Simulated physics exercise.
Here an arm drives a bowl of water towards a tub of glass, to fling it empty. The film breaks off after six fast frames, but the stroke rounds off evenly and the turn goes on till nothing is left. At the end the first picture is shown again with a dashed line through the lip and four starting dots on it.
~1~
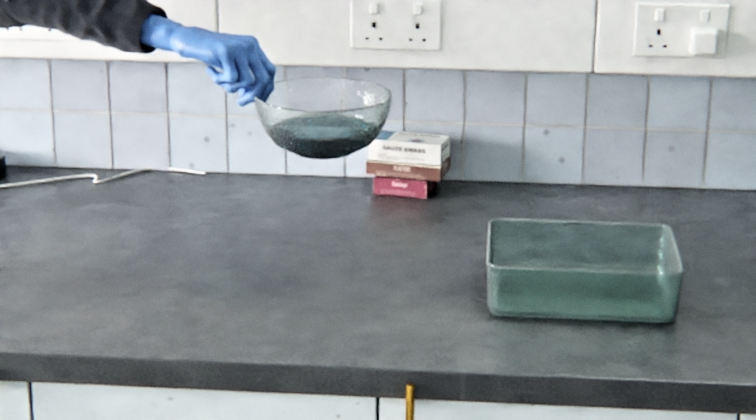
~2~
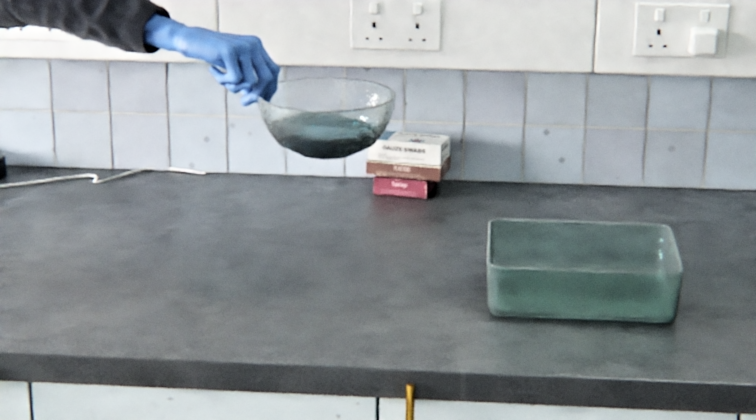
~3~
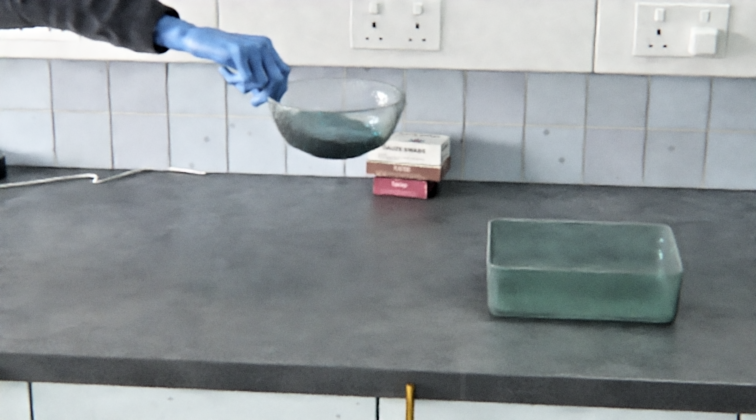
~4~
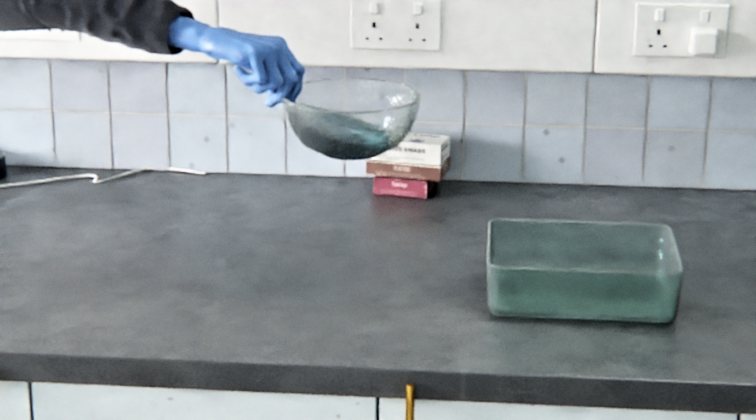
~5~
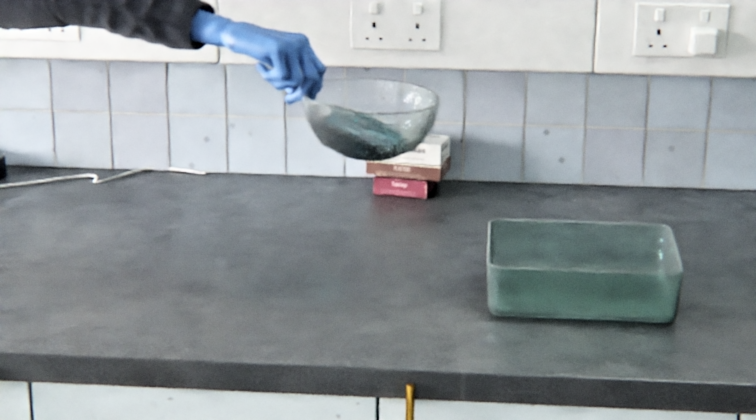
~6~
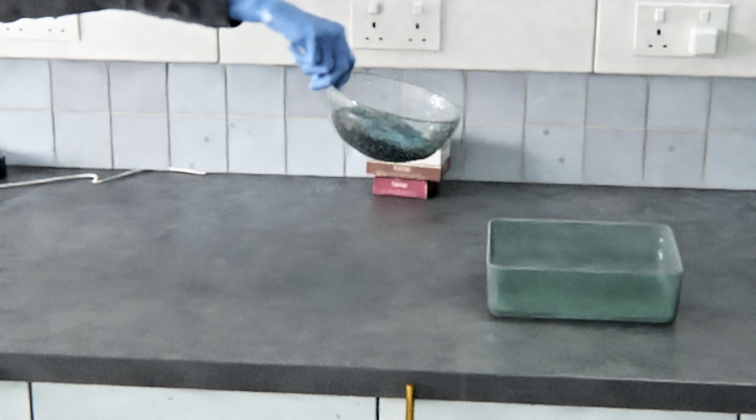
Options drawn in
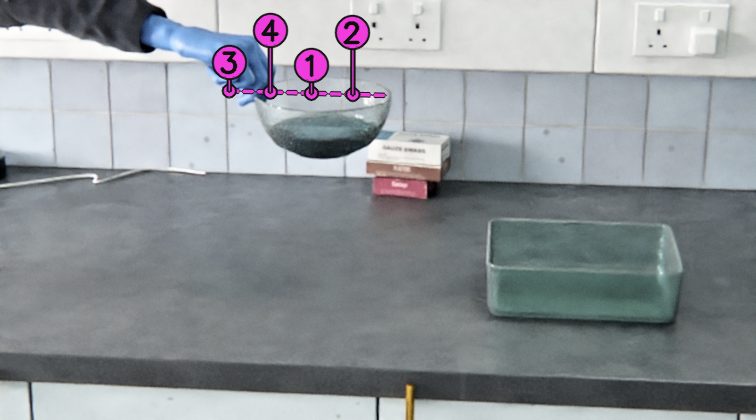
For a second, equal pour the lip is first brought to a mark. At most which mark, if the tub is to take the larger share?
2.
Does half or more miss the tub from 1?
Yes, it does.
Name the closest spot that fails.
Here it is spot 1.
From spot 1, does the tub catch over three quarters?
No, it does not.
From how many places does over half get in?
One.
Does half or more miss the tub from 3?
Yes, it does.
On the marked copy, 1 at (311, 93); 2 at (352, 94); 3 at (229, 90); 4 at (270, 92).
If 1 is chosen, about 27 % lands in the tub, 69 % falls short and 4 % goes beside or beyond.
If 2 is chosen, about 64 % lands in the tub, 25 % falls short and 11 % goes beside or beyond.
If 3 is chosen, about 0 % lands in the tub, 100 % falls short.
If 4 is chosen, about 0 % lands in the tub, 99 % falls short.
